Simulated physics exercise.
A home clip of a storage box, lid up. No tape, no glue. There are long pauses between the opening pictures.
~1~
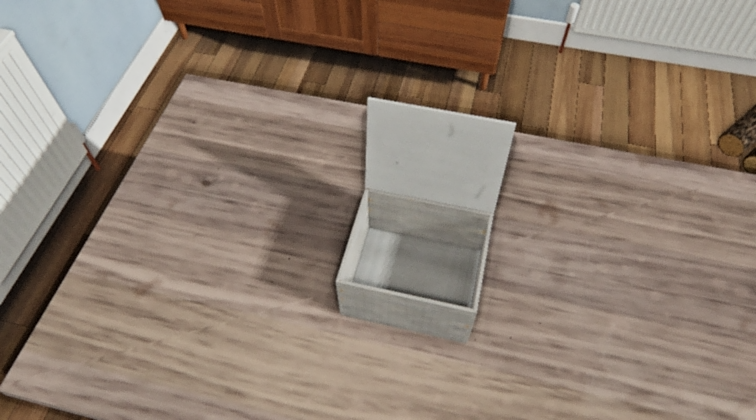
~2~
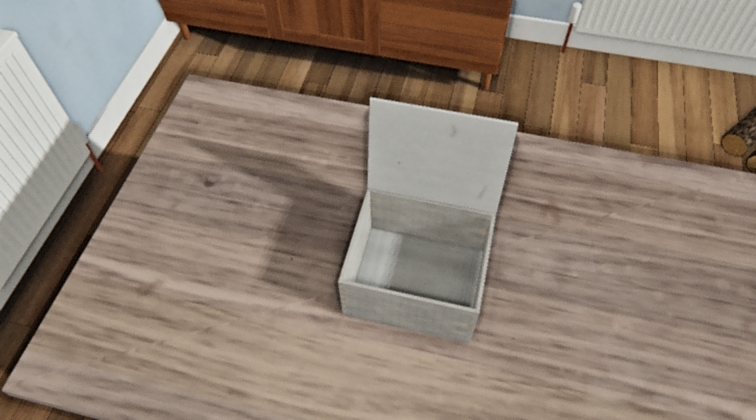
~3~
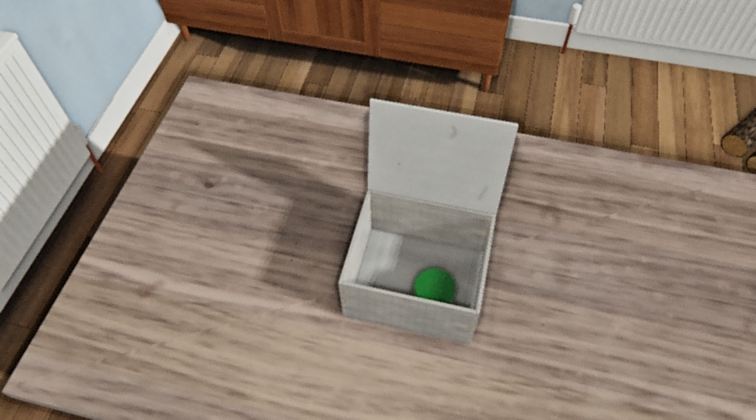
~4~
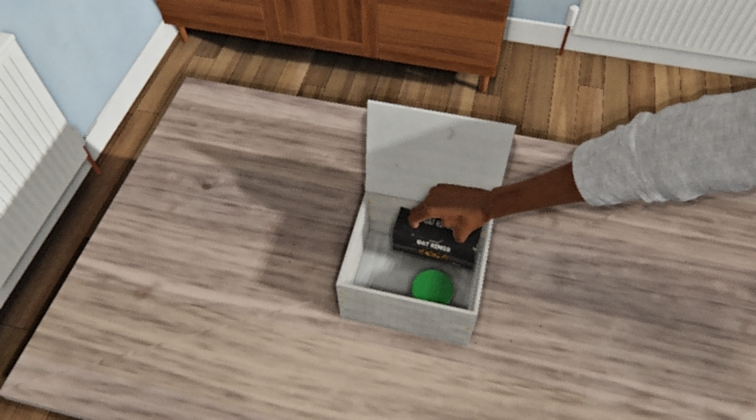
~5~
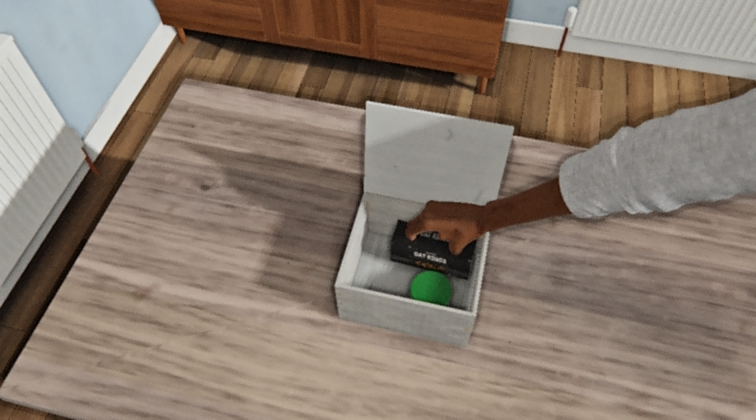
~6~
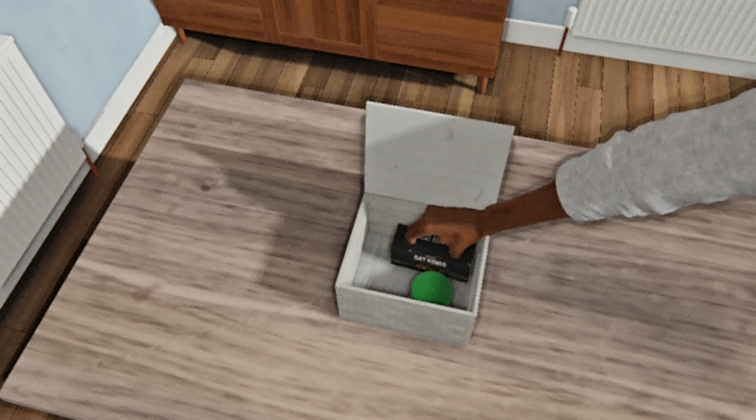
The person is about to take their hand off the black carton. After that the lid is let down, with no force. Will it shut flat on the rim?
Outcome: The lid sits on the rim.
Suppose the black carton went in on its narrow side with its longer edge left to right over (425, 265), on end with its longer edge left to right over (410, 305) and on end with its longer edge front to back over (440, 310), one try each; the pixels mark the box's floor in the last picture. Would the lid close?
First try: It shuts flat; second try: It is held up; third try: It is held up.
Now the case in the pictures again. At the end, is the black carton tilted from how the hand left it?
It keeps its pose.
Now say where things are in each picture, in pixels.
In the first frame, the last thing is not in view yet.
In the second frame, the last thing is not in view yet.
In the third frame, the last thing is not in view yet; green tin (434, 295).
The fourth frame shows coming down; black carton (436, 238); green tin (431, 297).
The fifth frame shows coming down; black carton (433, 250); green tin (430, 298).
The sixth frame shows in place under the hand; black carton (433, 253); green tin (430, 298).
Then, 1.40 s after the last picture, lid 70° above the rim.
Then, 1.90 s after the last picture, lid 35° above the rim.
At rest, lid shut; both in place. Seen from the same camera at the end, black carton near (433, 253).
